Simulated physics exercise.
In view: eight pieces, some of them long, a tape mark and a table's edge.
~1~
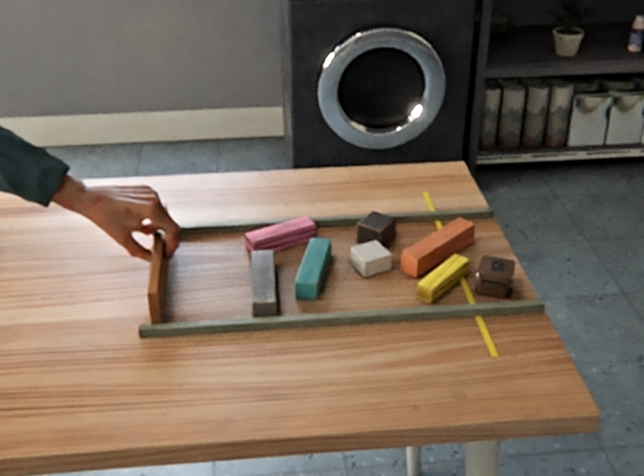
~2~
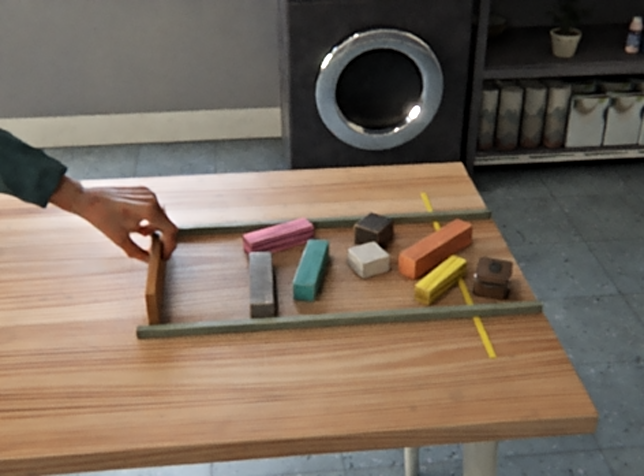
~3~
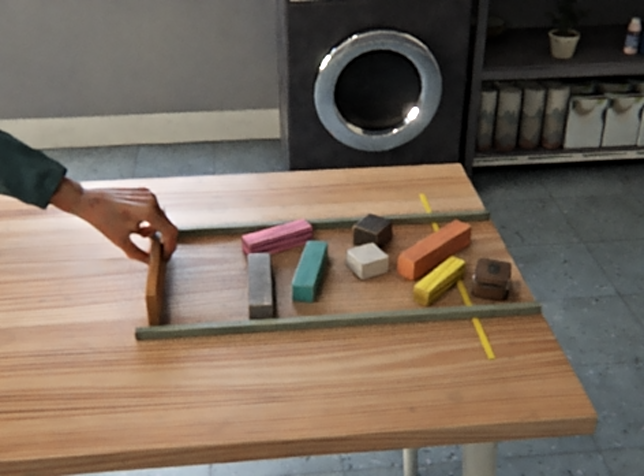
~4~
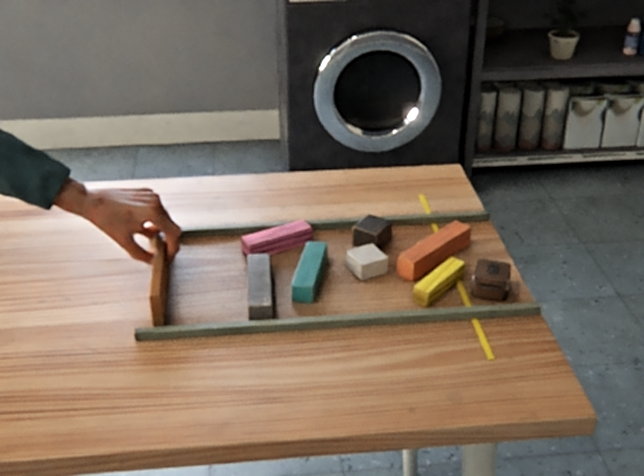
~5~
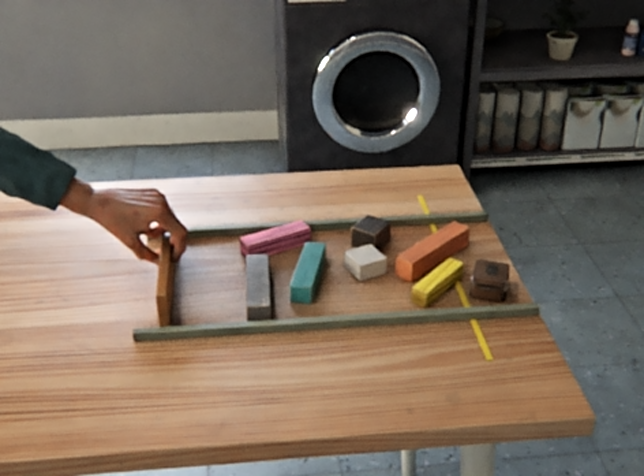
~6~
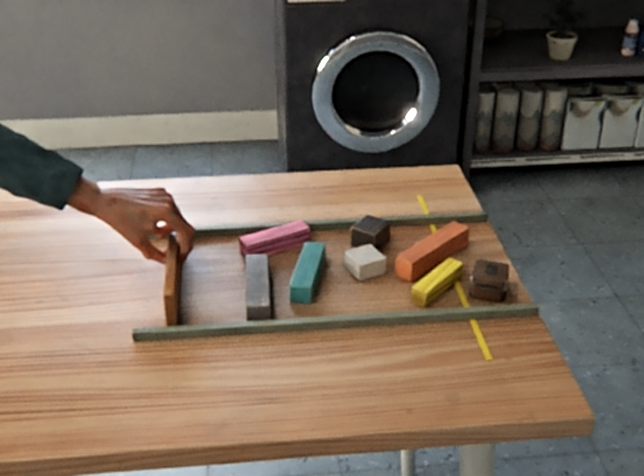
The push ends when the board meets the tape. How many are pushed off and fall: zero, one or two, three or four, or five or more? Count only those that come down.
As it turns out, the number that fall off is one or two.
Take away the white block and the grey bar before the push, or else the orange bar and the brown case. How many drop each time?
It would be 0 and 0.
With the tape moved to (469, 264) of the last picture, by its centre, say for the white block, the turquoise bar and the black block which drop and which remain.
The white block drops off; the turquoise bar does not fall; the black block tumbles off.
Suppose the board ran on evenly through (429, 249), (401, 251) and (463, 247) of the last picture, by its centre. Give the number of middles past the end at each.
Past the end: 1, 0 and 5.
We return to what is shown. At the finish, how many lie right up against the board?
It touches 2.
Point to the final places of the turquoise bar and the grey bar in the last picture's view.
First (483, 260), then (467, 273).
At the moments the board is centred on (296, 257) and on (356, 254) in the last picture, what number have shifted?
The counts are 3 and 7.
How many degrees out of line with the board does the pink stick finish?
Some 60 degrees.
Soon after, none off yet; brown case at rest near (489, 281); orange bar at rest near (433, 250); yellow stick at rest near (437, 282).
After that, none off yet; brown case at rest near (489, 281); orange bar displaced a little near (448, 248); yellow stick at rest near (438, 282).
And then, none off yet; brown case displaced a little near (506, 284); orange bar displaced about its own width near (491, 242); yellow stick displaced a little near (475, 288).
In the end, the number that fall off is one or two; gone, orange bar and brown case.
